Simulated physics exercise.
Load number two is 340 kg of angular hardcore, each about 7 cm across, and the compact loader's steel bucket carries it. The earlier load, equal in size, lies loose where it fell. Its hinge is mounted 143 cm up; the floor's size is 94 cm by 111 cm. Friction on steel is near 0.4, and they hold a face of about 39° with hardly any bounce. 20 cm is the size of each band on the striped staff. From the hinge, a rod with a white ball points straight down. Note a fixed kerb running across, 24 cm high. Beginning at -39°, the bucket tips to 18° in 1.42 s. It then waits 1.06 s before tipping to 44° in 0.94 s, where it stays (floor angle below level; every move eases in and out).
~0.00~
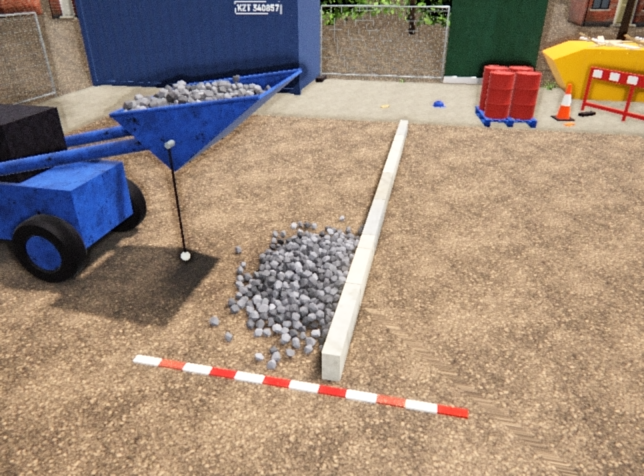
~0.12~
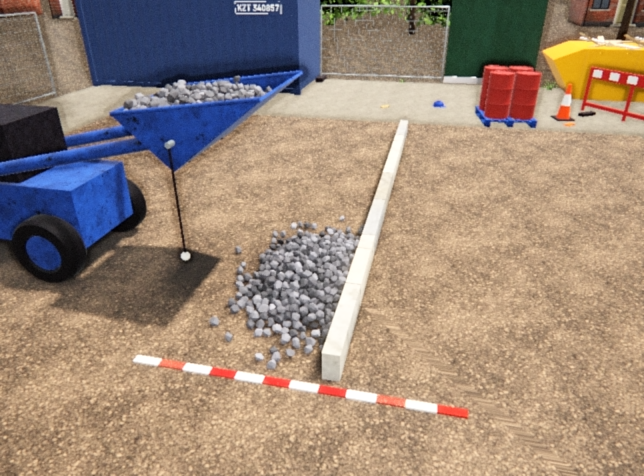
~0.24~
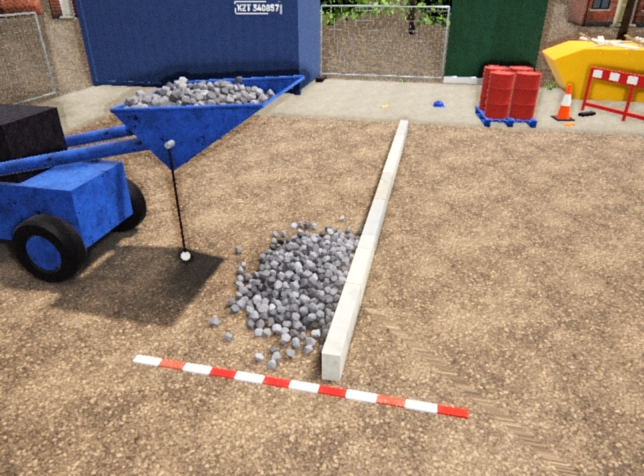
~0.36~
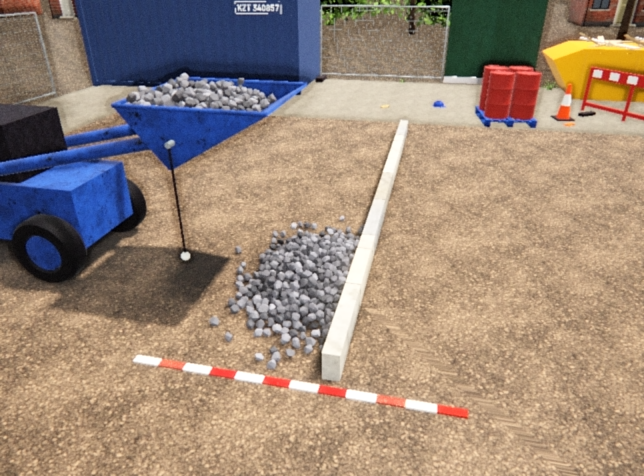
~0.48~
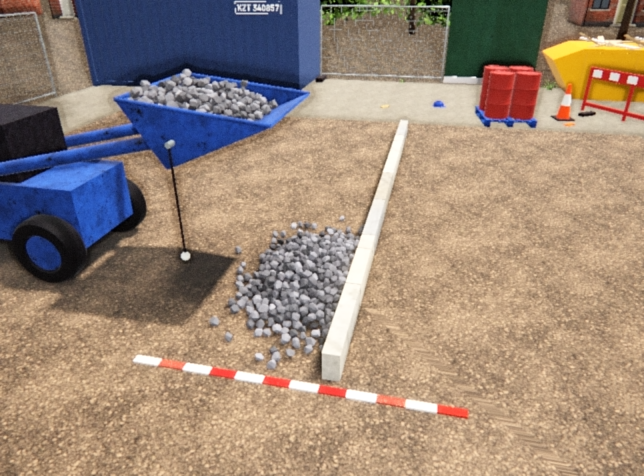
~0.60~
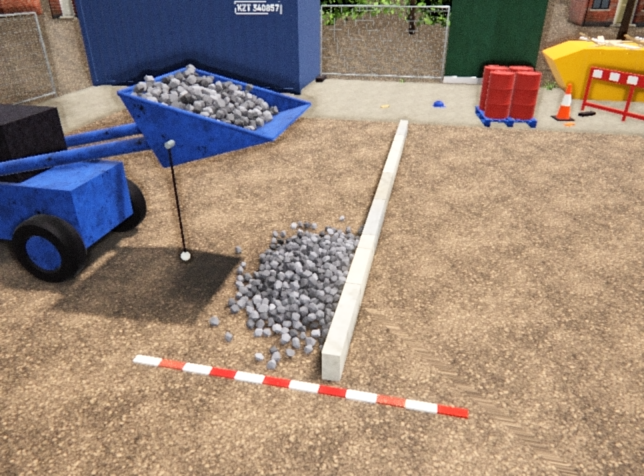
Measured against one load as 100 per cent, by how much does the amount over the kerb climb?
The amount climbs by some 0 per cent of a load.
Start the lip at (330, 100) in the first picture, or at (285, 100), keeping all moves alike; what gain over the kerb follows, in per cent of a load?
The first position would add some 50 per cent, the second some 5.
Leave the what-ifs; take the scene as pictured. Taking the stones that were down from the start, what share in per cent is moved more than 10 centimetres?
0 per cent.
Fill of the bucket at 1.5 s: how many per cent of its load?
100 % still inside.
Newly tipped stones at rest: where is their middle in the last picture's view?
Roughly at pixel (301, 259).
After 1.1 s the floor is at 9°; in per cent of one load, 100 in the bucket, 100 on this side of the kerb; the foremost stones are at (344, 287).
After 1.5 s the floor is at 18°; in per cent of one load, 100 in the bucket, 100 on this side of the kerb; the foremost stones are at (344, 287).
After 3.9 s the floor is at 44°; in per cent of one load, 0 in the bucket, 200 on this side of the kerb; the foremost stones are at (355, 275).
After 6.5 s the floor is at 44°; in per cent of one load, 0 in the bucket, 200 on this side of the kerb; the foremost stones are at (355, 275). Net gain over the kerb, 0.
